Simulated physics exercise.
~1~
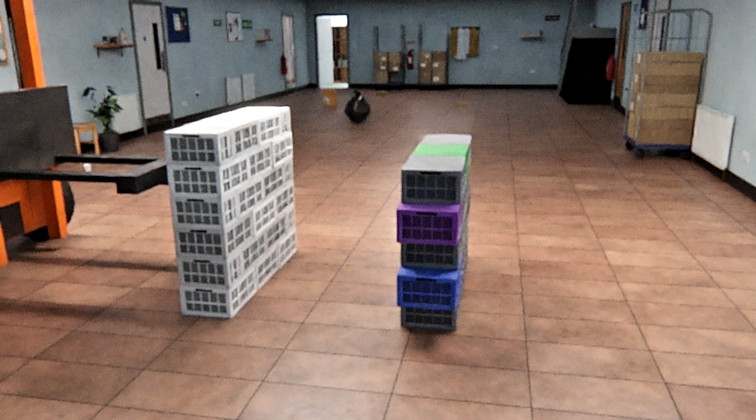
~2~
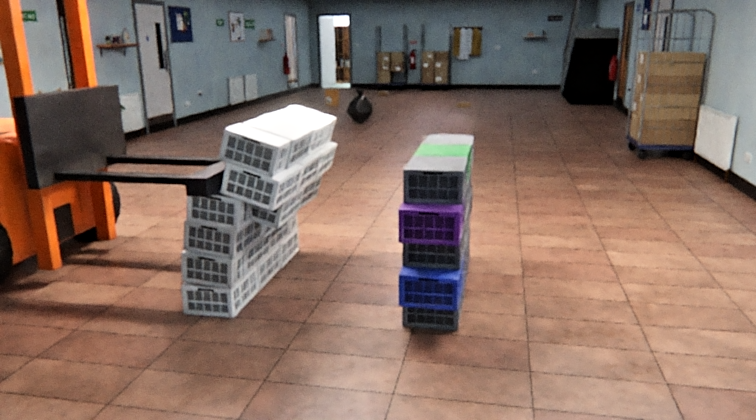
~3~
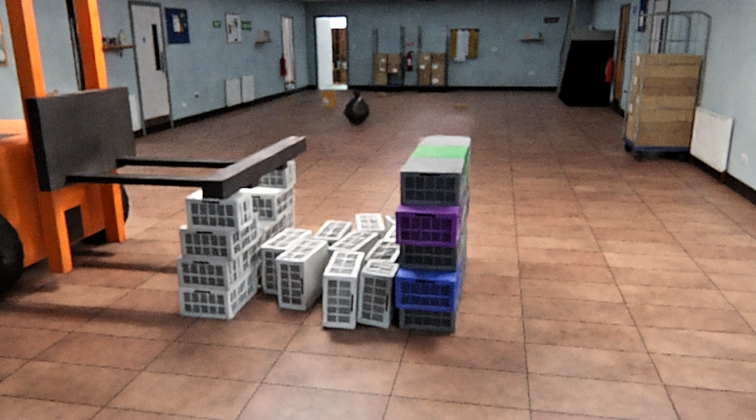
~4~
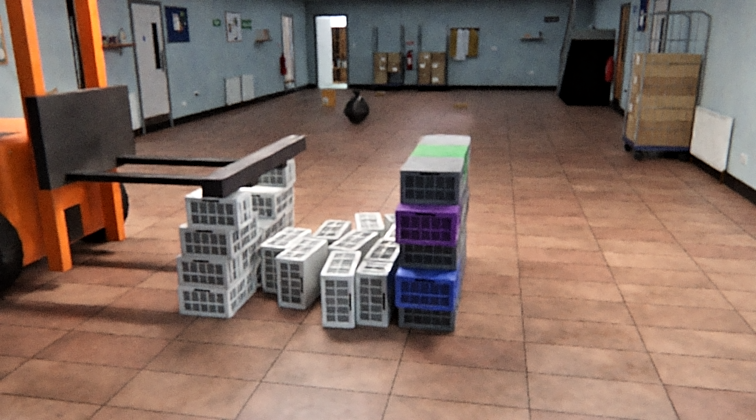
In a large tiled hall, an orange lift truck pushed its steel beam into the upper part of a white crate wall, tumbling the top crates onto the floor toward the neighboring stack, which stayed standing with its purple, blue and green crates.
